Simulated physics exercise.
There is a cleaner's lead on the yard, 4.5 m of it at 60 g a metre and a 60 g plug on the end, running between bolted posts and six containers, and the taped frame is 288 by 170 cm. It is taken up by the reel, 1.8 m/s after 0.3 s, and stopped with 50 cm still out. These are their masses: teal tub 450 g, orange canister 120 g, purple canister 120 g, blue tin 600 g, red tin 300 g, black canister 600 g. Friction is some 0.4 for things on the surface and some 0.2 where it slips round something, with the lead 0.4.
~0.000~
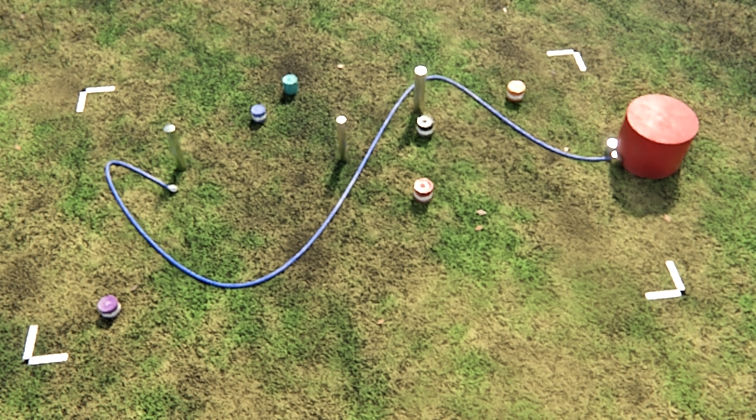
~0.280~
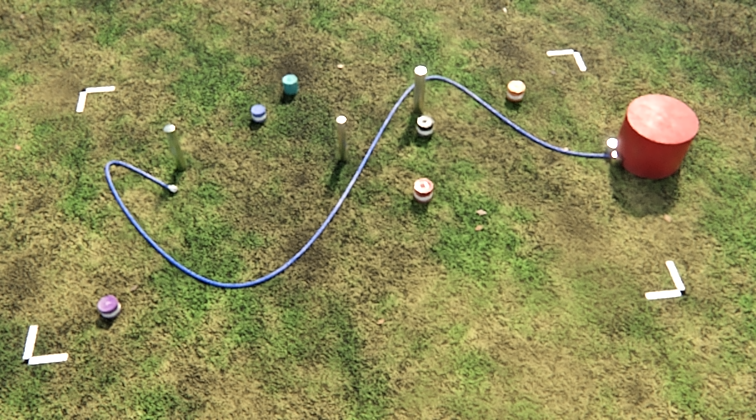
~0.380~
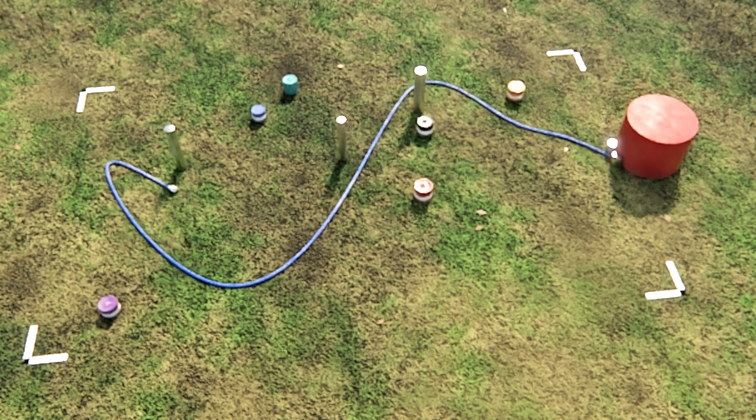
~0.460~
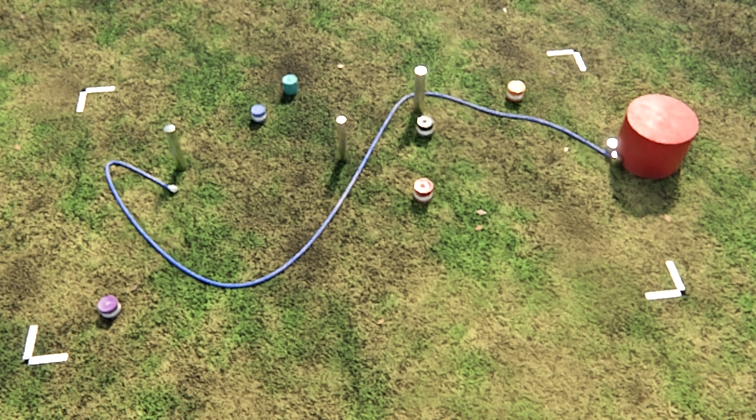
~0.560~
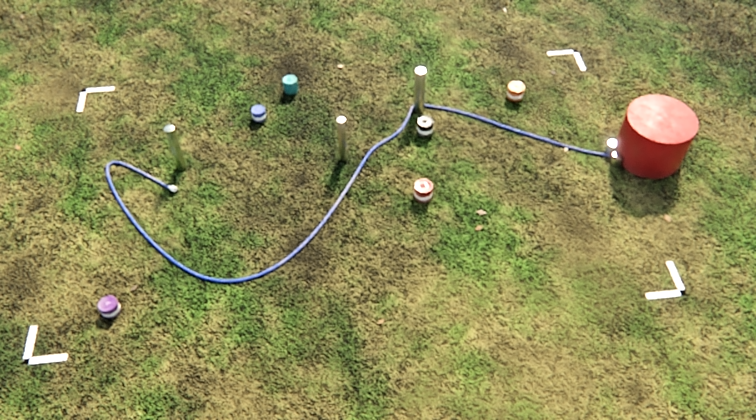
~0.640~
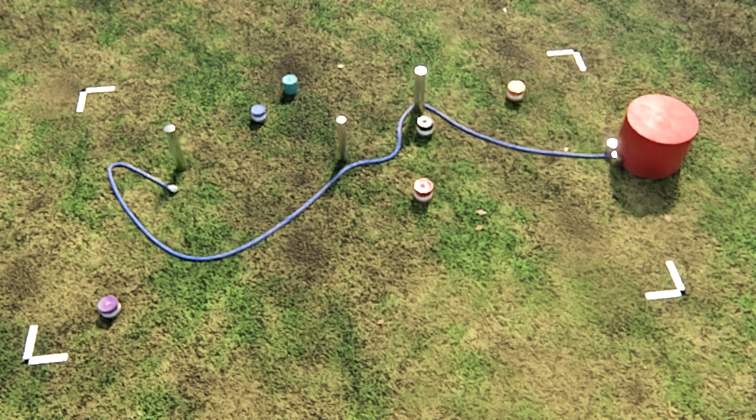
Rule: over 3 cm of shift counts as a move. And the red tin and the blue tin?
Red tin: Not moved; blue tin: Not moved.
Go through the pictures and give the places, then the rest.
In the first picture, red tin (424, 186); blue tin (258, 109); posts (169, 128) (341, 120) (421, 70); lead runs through (541, 144) (415, 85) (344, 197) (201, 279) (107, 170).
In the second picture, lead runs through (543, 144) (344, 197) (107, 170).
In the third picture, lead runs through (560, 136) (344, 197) (107, 170).
In the fourth picture, lead runs through (582, 140) (344, 197) (107, 170).
In the fifth picture, lead runs through (610, 156) (346, 190) (107, 170).
In the sixth picture, red tin (424, 186); blue tin (258, 109); lead runs through (469, 131) (370, 162) (226, 255) (110, 174).
By 1.2 s, plug at (181, 195); nothing else has moved.
By 1.7 s, plug at (329, 171); nothing else has moved.
By 2.3 s, plug at (529, 78); black canister 8 cm off its start at (431, 112), orange canister 3 cm off its start at (522, 86).
By 2.8 s, plug at (598, 169); orange canister on its side, 147 cm off its start, black canister 8 cm off its start.
By 3.6 s, plug at (610, 156); red tin 0 cm off its start at (424, 186), blue tin 0 cm off its start at (258, 109), orange canister on its side, 191 cm off its start, black canister 8 cm off its start at (431, 112).
